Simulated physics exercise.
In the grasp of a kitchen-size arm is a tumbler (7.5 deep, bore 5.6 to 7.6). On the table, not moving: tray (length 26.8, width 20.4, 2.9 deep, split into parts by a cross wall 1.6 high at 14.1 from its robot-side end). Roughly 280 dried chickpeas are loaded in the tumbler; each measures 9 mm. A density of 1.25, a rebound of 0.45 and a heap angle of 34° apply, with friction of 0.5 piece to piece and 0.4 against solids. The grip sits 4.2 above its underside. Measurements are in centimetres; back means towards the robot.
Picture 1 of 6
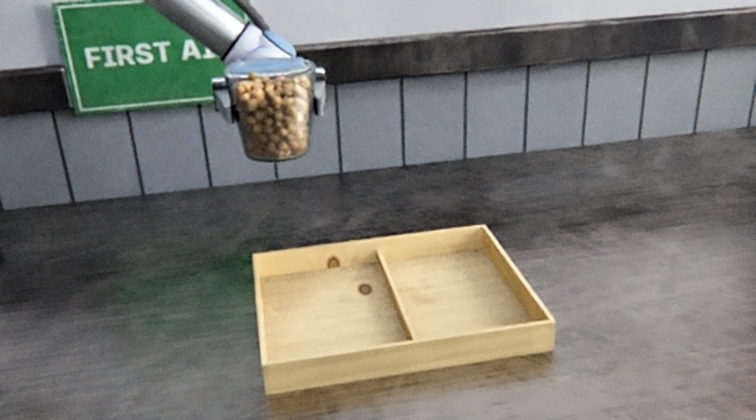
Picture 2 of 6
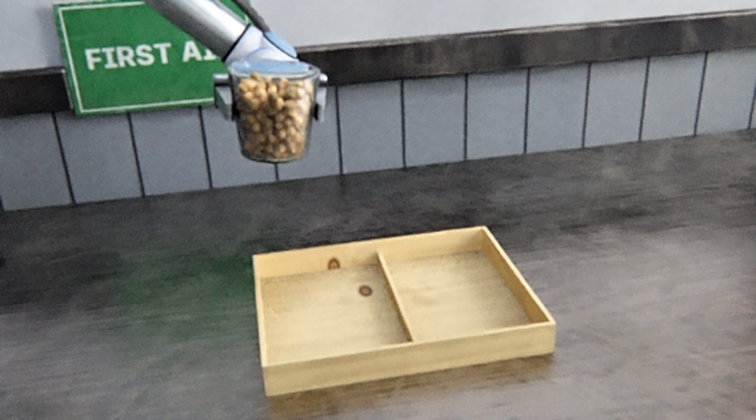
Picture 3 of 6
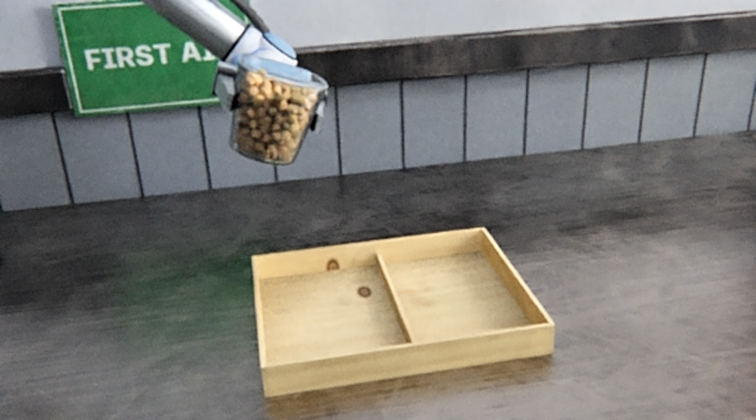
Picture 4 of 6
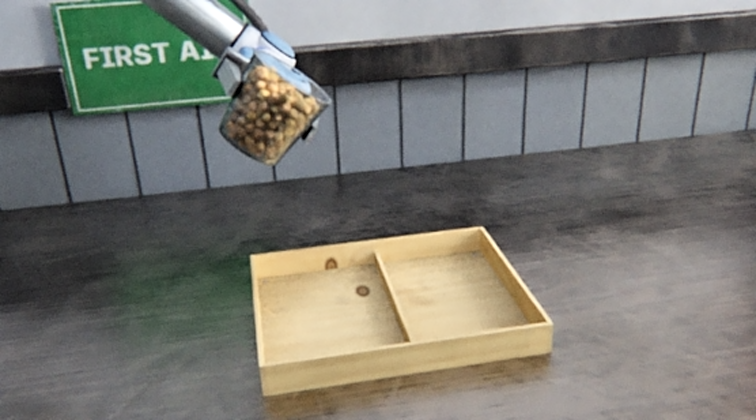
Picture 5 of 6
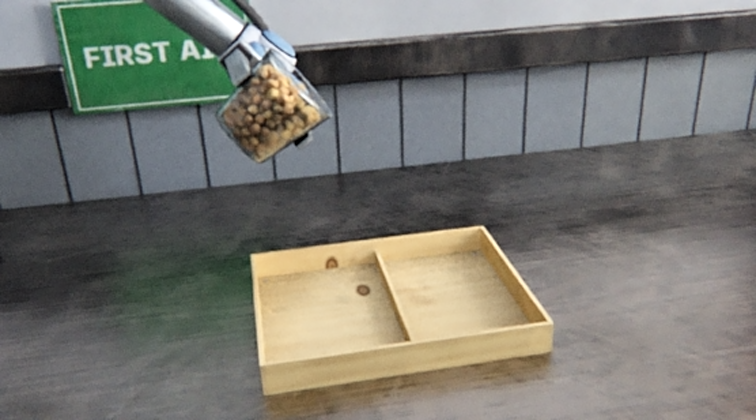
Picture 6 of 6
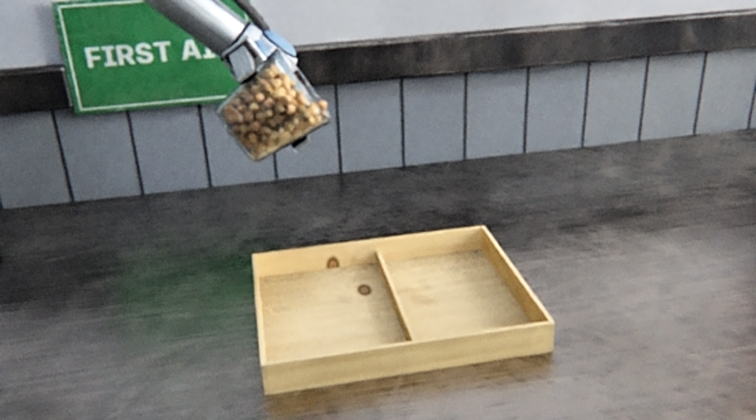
On a dark tabletop near a green first aid sign, a robot arm held a clear cup of chickpeas above and behind a divided wooden tray, then steadily tilted it forward, the chickpeas shifting inside.
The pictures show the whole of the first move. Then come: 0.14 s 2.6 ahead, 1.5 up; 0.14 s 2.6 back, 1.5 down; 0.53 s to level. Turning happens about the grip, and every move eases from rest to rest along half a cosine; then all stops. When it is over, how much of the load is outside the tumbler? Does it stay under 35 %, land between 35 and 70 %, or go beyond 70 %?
It stays under 35 %.
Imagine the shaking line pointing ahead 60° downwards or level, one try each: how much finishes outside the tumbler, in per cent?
Estimates, in order: 0 % then 10 %.
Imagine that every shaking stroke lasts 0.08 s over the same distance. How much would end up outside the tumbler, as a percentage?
In that case around 50 per cent.
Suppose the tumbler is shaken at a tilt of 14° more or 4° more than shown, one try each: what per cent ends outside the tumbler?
About 30 per cent for the first try and 15 per cent for the second.
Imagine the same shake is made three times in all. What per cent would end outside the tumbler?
It would come to around 25 %.
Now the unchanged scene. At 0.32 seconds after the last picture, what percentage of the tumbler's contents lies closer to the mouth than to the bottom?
Around 50 percent.
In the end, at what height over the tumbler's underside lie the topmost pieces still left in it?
Around 7.5 cm above the underside.
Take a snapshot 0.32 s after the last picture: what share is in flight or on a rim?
Reading at that time: Some 7 per cent.
Then, 0.32 s later, tilted 57° forward, highest piece 25 above the table; 259 in the tumbler, 1 in the robot-side part, 1 in the far-side part, 20 in flight or on a rim.
Then, 0.65 s later, tilted 12° forward, highest piece 26 above the table; 253 in the tumbler, 16 in the far-side part, 11 in the robot-side part, 1 in flight or on a rim.
Then, 1.01 s later, level, highest piece 27 above the table; 253 in the tumbler, 16 in the far-side part, 12 in the robot-side part.
Then, 2.06 s later, level, highest piece 27 above the table; 253 in the tumbler, 16 in the far-side part, 12 in the robot-side part.
At rest, 253 in the tumbler, 16 in the far-side part, 12 in the robot-side part. That is 10 % outside the tumbler.
